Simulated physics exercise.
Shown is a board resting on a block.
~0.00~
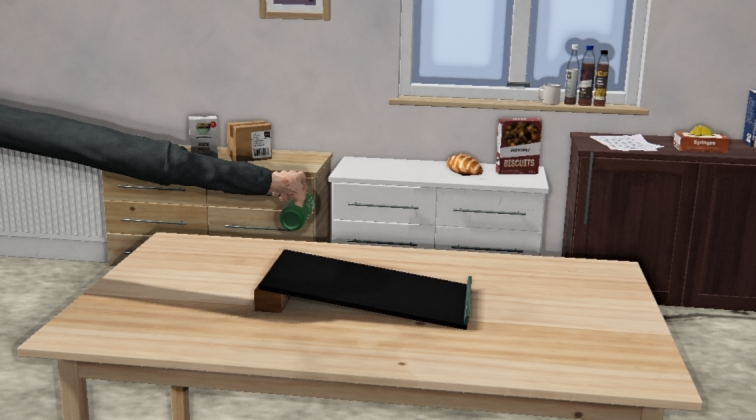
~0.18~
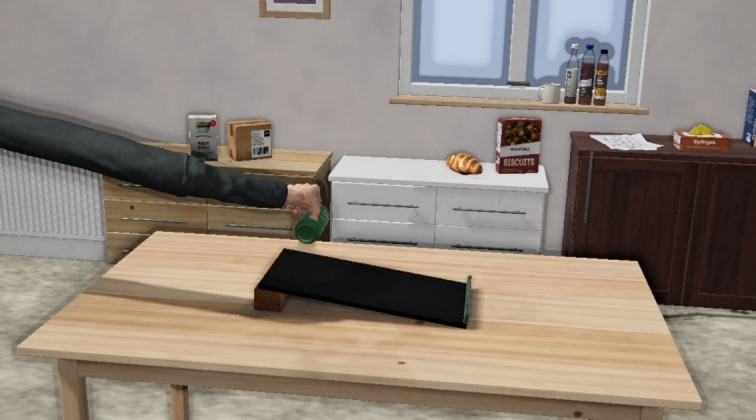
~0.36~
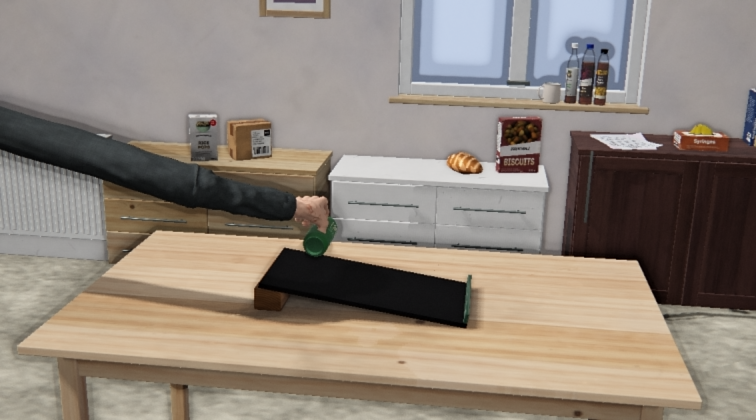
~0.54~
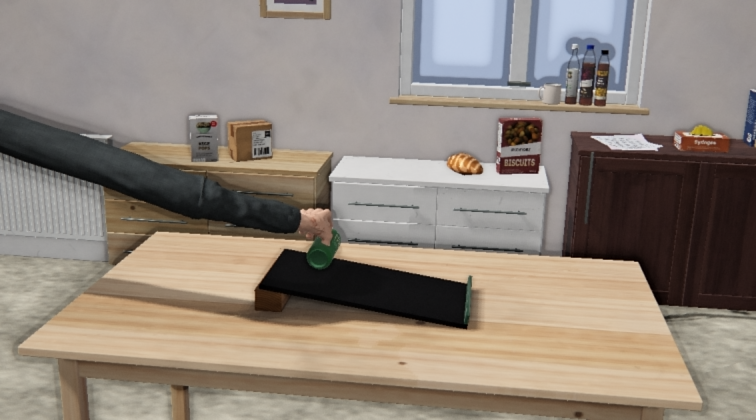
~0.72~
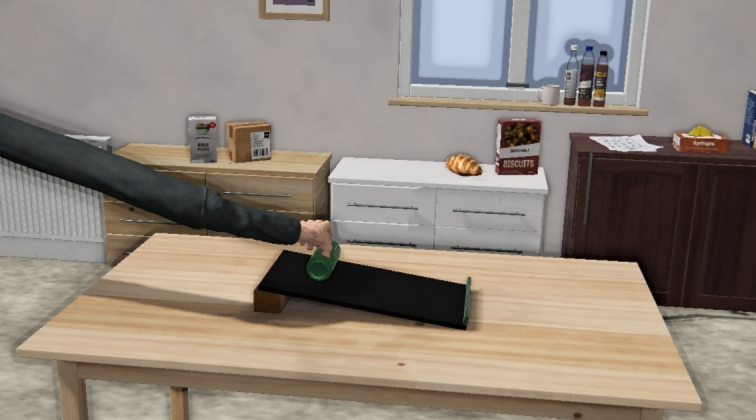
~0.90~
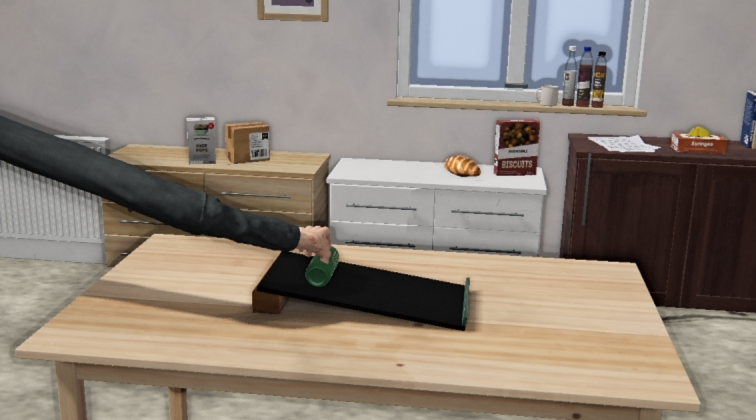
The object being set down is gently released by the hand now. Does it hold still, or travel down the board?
My guess is it heads down the slope.
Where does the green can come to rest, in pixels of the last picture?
End point in the final view: About (454, 290).
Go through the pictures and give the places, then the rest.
Still above its spot; green can (298, 211), in the first picture.
Still above its spot; green can (312, 223), in the second picture.
Still above its spot; green can (321, 236), in the third picture.
Still above its spot; green can (325, 248), in the fourth picture.
Still above its spot; green can (324, 259), in the fifth picture.
In place under the hand; green can (323, 265), in the sixth picture.
After 1.40 s, green can rolled about its own width near (345, 270).
After 1.70 s, green can rolled well along near (389, 278).
After 1.80 s, green can rolled well along near (409, 282).
After 2.00 s, green can rolled well along near (454, 289).
At rest (2.5 s), moved from the start, green can. Seen from the same camera at the end, green can near (454, 291). The green can goes downhill.
